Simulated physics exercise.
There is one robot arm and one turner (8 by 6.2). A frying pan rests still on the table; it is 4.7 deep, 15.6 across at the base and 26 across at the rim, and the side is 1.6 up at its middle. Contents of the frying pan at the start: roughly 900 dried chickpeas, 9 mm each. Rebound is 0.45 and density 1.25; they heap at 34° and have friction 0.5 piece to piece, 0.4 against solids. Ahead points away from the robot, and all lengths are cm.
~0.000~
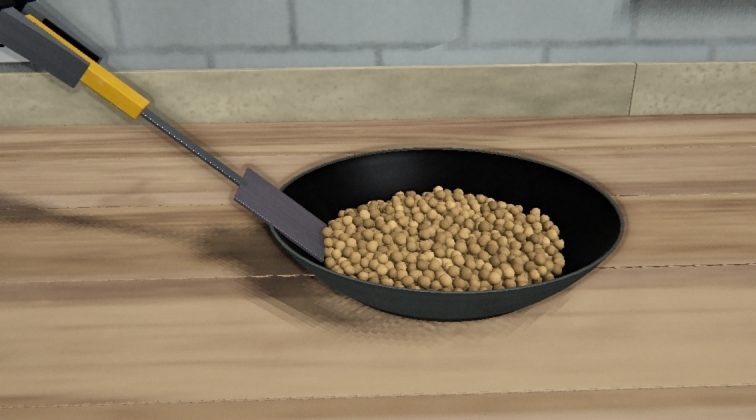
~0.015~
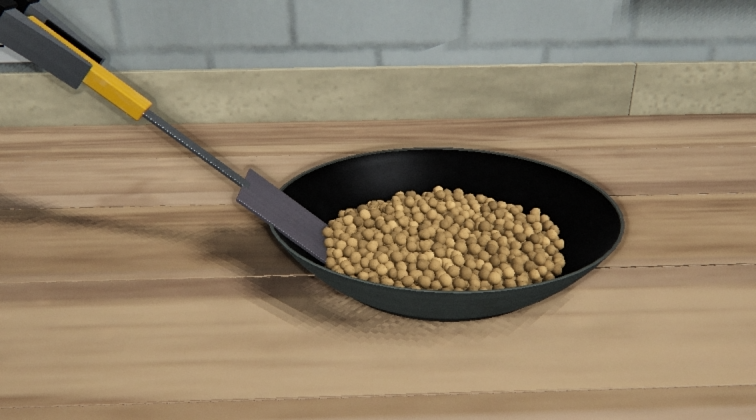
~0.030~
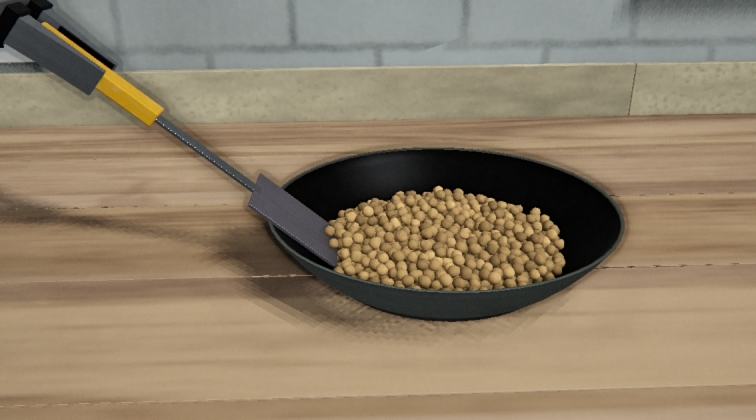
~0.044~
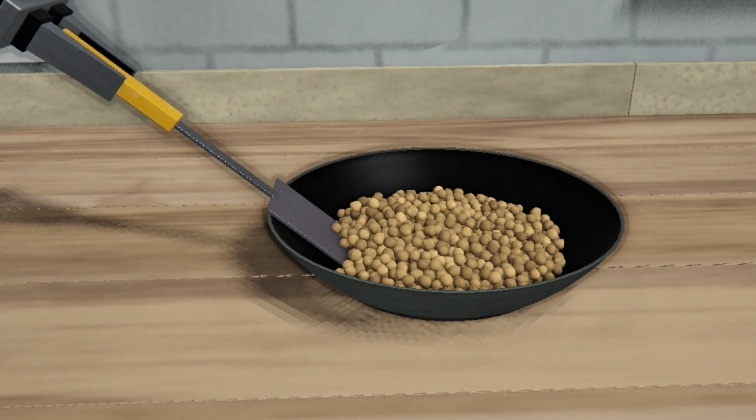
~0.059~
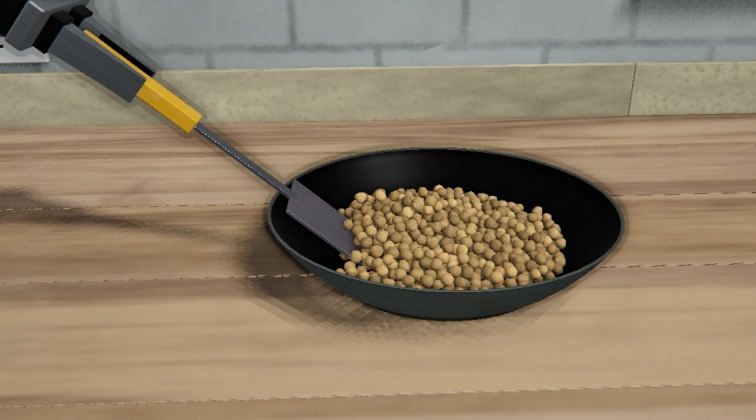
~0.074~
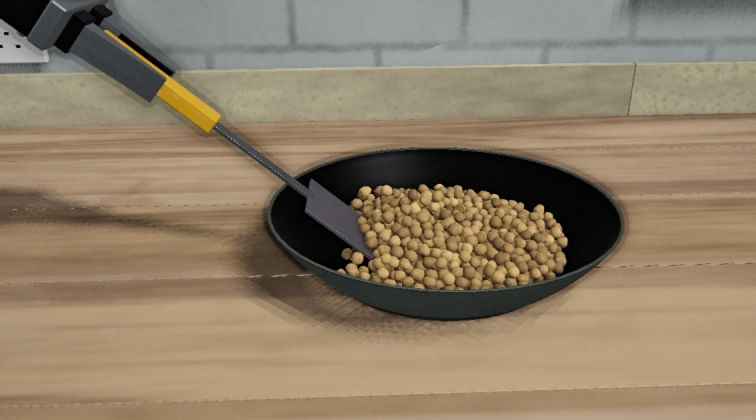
A turner held by a robot arm slides rightward inside a still black frying pan on a wooden surface, its blade pushing into the left edge of a pile of dried chickpeas and nudging the nearest ones slightly.
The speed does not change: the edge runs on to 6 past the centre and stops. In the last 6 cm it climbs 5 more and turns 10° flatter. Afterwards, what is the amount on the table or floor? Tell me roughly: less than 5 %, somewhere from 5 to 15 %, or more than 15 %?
Somewhere from 5 to 15 %.
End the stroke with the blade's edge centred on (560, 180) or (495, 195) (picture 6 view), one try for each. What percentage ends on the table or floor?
15 % and 5 %.
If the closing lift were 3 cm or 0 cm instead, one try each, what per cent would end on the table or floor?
I'd say close to 5 percent for the first and close to 0 percent for the second.
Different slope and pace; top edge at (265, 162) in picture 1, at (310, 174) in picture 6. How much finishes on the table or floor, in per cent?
Roughly 0 percent ends up there.
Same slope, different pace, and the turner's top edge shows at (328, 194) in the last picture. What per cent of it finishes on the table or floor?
About 15 percent.
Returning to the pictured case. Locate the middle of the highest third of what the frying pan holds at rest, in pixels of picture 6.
Somewhere near (519, 225) in the last picture.
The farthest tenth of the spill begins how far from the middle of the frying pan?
About 50 cm from the centre.
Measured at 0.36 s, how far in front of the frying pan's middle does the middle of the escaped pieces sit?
The distance is around 22 cm.
After 0.11 s, sloping 41°, highest piece 7 above the table; 900 in the frying pan.
After 0.15 s, sloping 37°, highest piece 7 above the table; 900 in the frying pan.
After 0.36 s, sloping 31°, highest piece 5 above the table; 813 in the frying pan, 86 on the table or floor, 1 on the blade or in flight.
After 1.41 s, sloping 31°, highest piece 4 above the table; 813 in the frying pan, 87 on the table or floor.
In the end, 813 in the frying pan, 87 on the table or floor. That is 10 % on the table or floor.
